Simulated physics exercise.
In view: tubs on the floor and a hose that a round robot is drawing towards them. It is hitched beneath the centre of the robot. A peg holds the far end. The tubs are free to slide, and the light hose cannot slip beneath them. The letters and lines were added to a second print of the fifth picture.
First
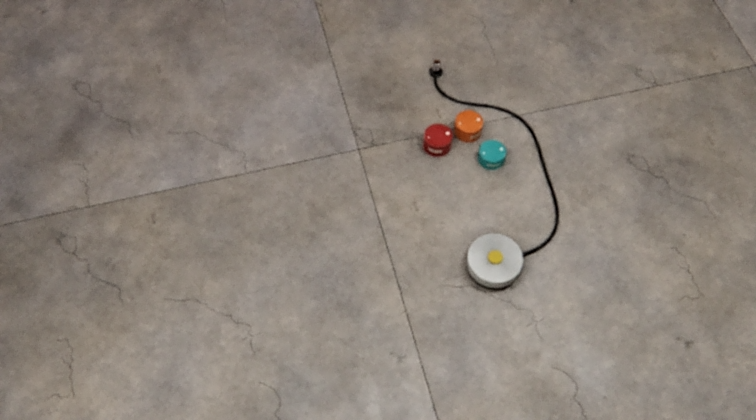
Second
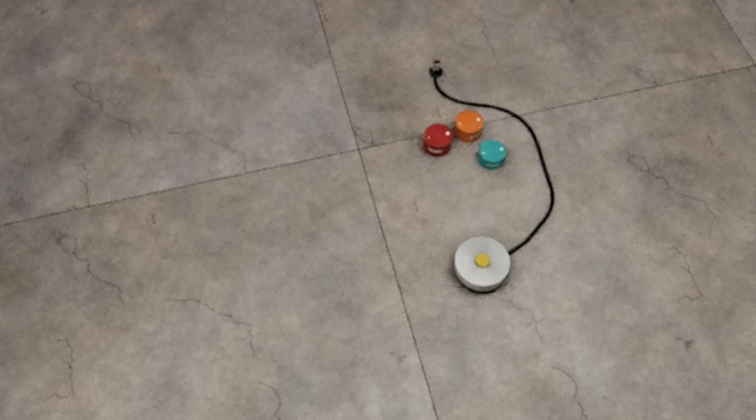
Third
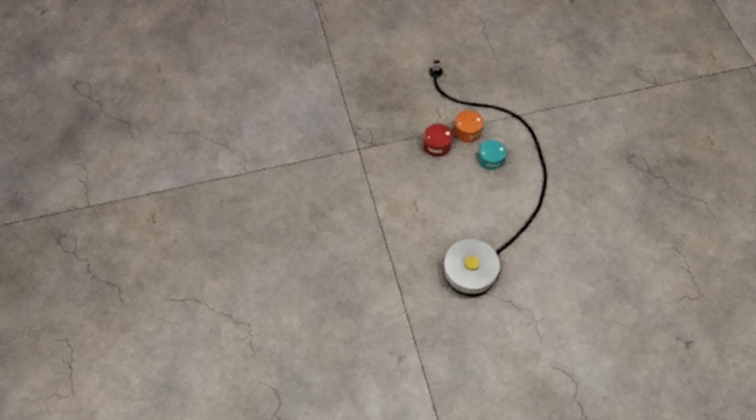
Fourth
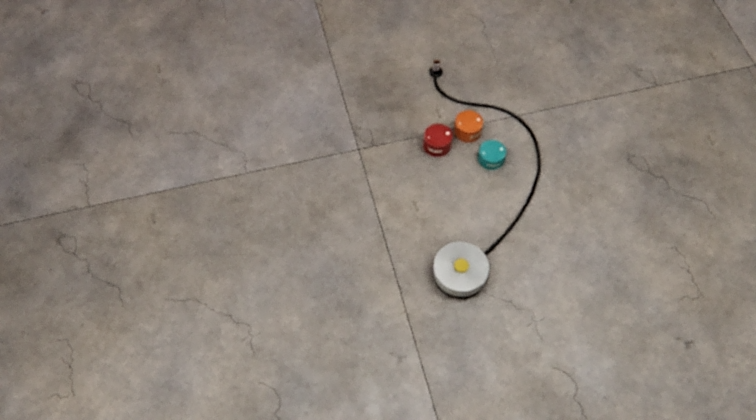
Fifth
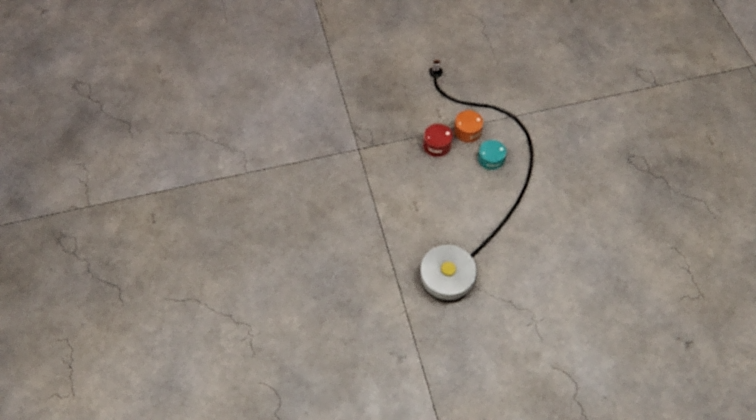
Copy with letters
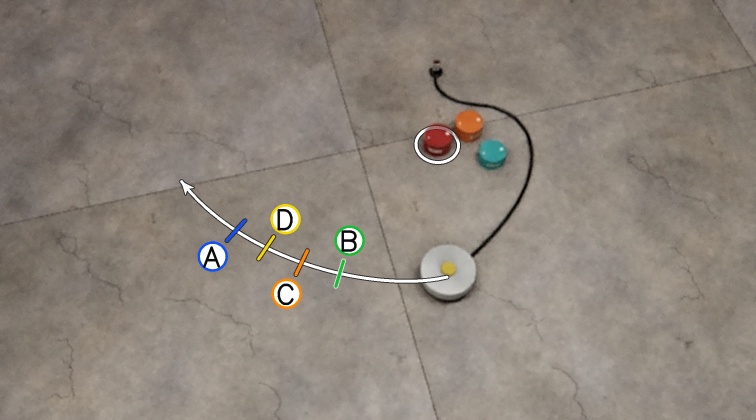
A round robot slides slowly left across the floor, drawing a black hose behind it.
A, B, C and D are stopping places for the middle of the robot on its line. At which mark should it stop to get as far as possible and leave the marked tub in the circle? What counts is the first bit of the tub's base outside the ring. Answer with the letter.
No farther than C.
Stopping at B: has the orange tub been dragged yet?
By then, no.
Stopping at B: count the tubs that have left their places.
By then, one.
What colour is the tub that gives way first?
The turquoise one.
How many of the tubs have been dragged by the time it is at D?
By then, three.
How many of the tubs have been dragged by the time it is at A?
Three.
On the marked copy, A at (236, 231); B at (340, 273); C at (302, 263); D at (266, 248); the ring at (437, 145); the route from (447, 277) via (289, 258) to (181, 181).
With C. Early on, robot (396, 277); red tub (438, 140).
Further on, robot (344, 270); red tub (438, 140); turquoise tub (486, 154).
At the end, robot (301, 258); red tub (436, 140); turquoise tub (462, 149); the red tub is still in its ring.
As for the rest, A drags the ringed tub to (408, 131); B is safe but short; D drags the ringed tub to (421, 136).
